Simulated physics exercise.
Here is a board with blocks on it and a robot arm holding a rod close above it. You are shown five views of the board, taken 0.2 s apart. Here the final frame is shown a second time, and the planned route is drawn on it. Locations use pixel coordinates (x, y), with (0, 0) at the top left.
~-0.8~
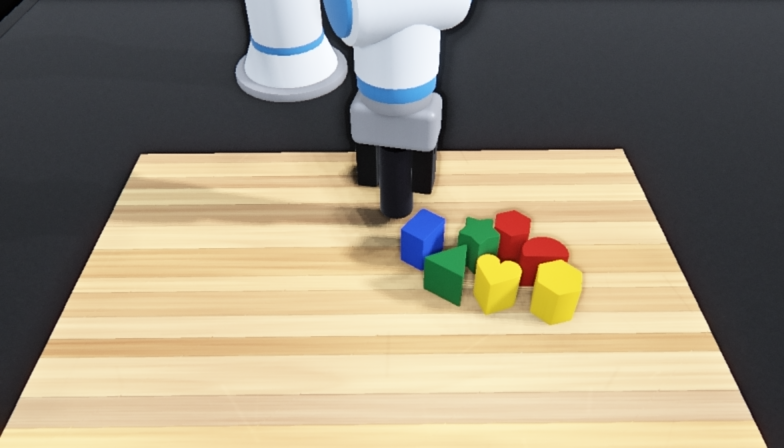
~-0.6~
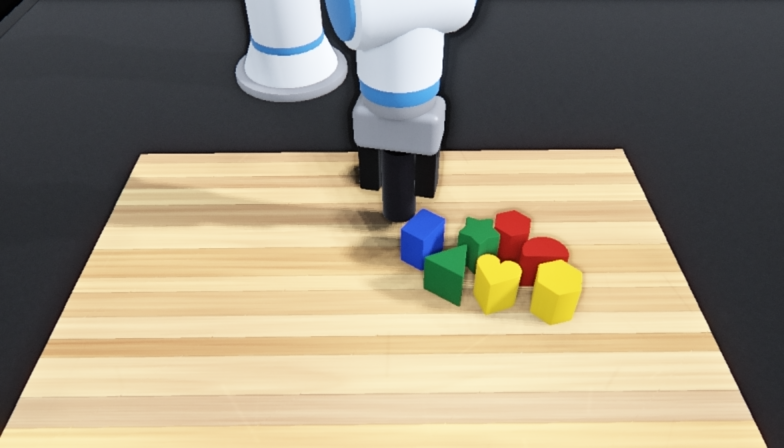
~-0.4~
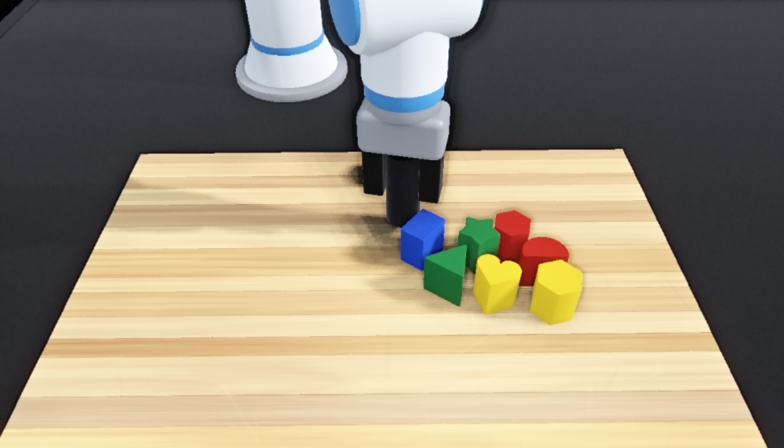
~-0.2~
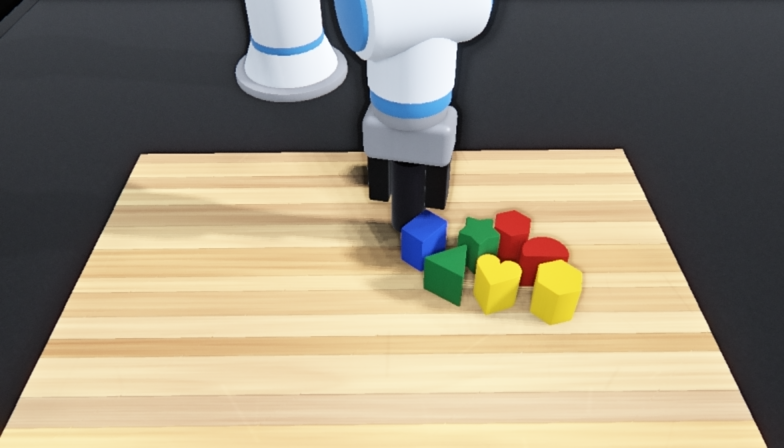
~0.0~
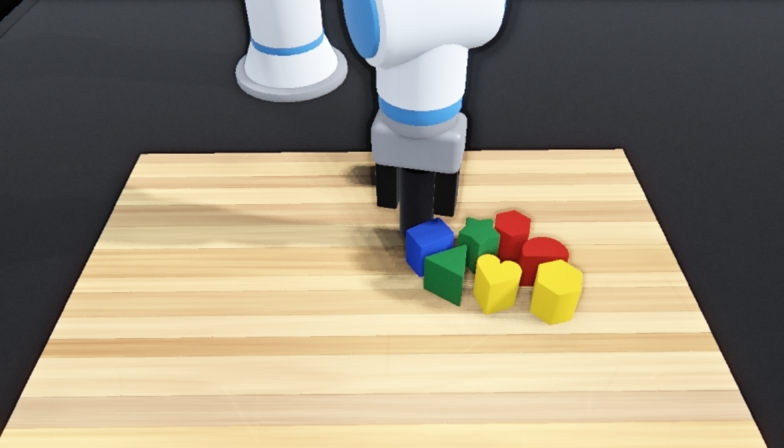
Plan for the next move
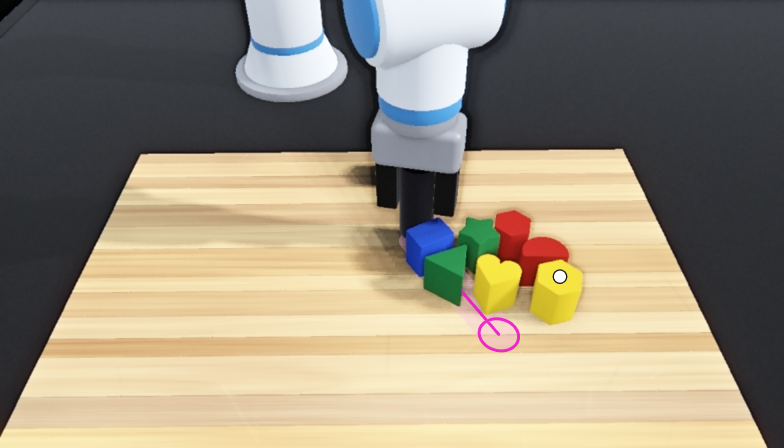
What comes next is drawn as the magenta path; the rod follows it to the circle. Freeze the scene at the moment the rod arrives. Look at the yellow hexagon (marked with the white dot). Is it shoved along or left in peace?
Answer: Moved.
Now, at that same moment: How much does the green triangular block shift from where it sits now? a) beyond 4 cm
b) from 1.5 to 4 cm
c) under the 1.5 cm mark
Answer: A.
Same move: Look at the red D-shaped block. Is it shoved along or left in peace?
By the last moment of the path, the red D-shaped block has stayed put.
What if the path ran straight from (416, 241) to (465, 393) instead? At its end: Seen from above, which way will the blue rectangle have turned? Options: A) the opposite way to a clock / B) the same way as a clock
(A)
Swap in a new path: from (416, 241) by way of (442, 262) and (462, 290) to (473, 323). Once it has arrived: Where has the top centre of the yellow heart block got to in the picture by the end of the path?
The top centre is at (519, 284).
Path on the board, from (416, 241) directly to (499, 334); the dot is on the yellow hexagon.
The first path, step by step. One third of the way, rod (443, 258); blue rectangle (454, 263), turned 20° clockwise; green triangular block (465, 284); yellow heart block (508, 274), turned 15° anticlockwise.
Two thirds of the way, rod (471, 289); blue rectangle (476, 297), turned 30° clockwise; green triangular block (481, 322), turned 25° clockwise; yellow heart block (516, 279), turned 35° anticlockwise.
At the end, rod (501, 323); blue rectangle (497, 334), turned 65° clockwise; green triangular block (484, 358), turned 55° clockwise; yellow heart block (541, 292), turned 105° anticlockwise; red D-shaped block in place; yellow hexagon (572, 276).
